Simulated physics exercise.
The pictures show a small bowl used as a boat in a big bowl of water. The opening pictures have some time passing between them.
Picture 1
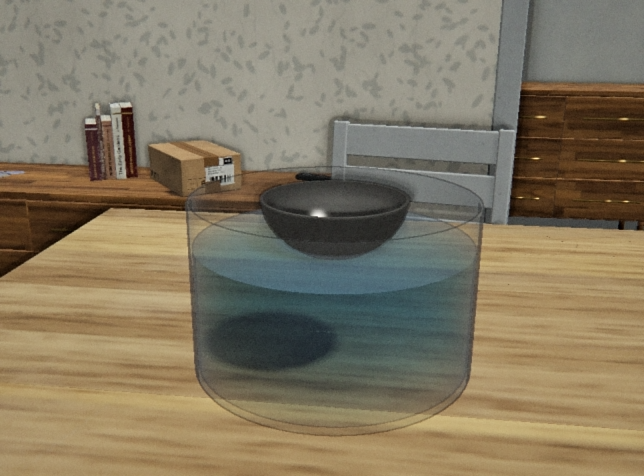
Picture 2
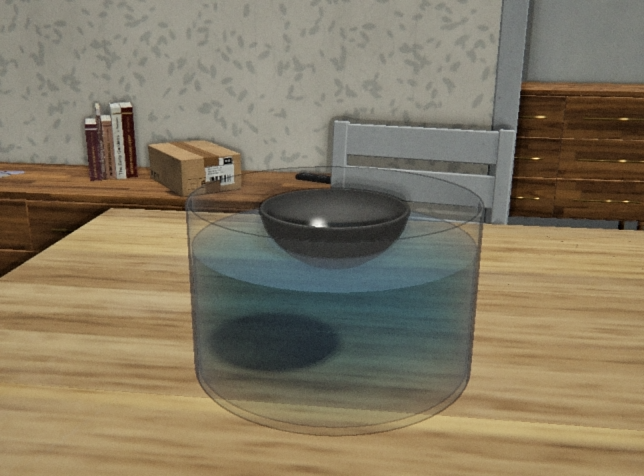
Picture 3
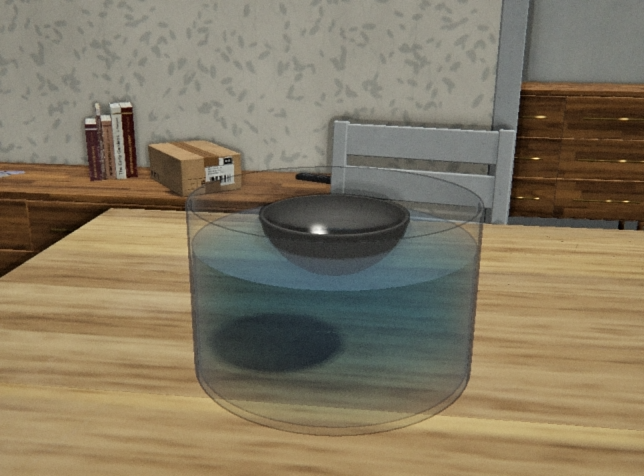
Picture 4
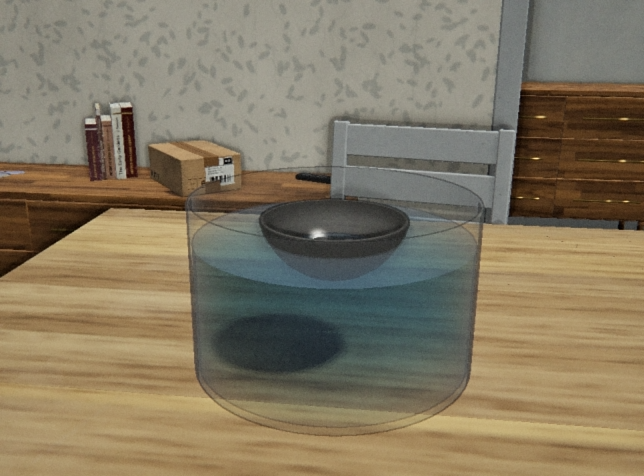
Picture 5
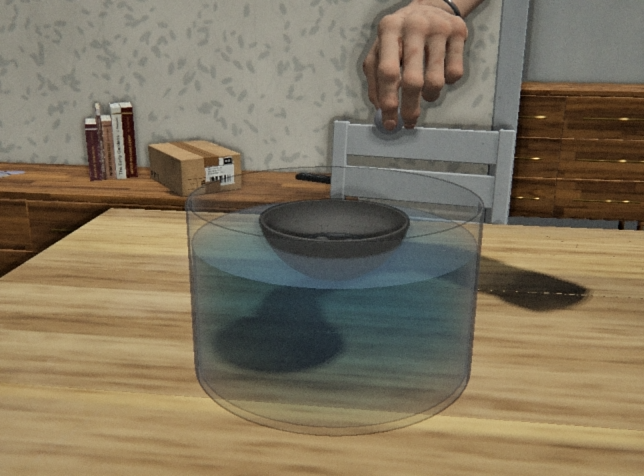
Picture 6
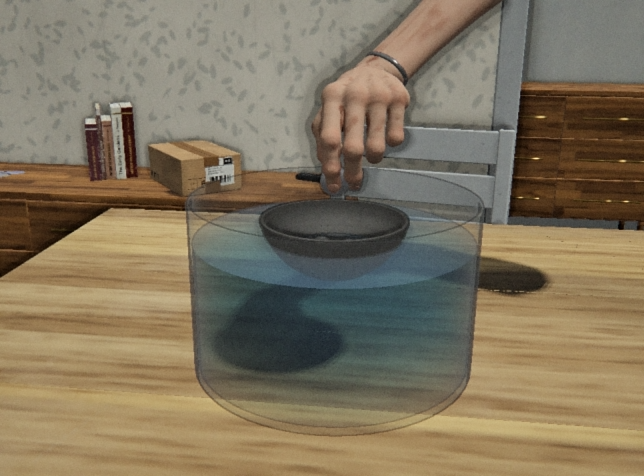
At the start, a small dark bowl floats in a large clear container of blue water on a wooden table. The small bowl settles slightly lower in the water, then a hand appears at the upper right and moves left and down to just above it.
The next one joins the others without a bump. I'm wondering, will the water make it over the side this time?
It will not go down this time.
Shortly, the steel ball is in and the small bowl dips.
Then, it steadies; about a fifth of its side above the surface.
At the finish, the small bowl floats; about a fifth of its side above the surface.
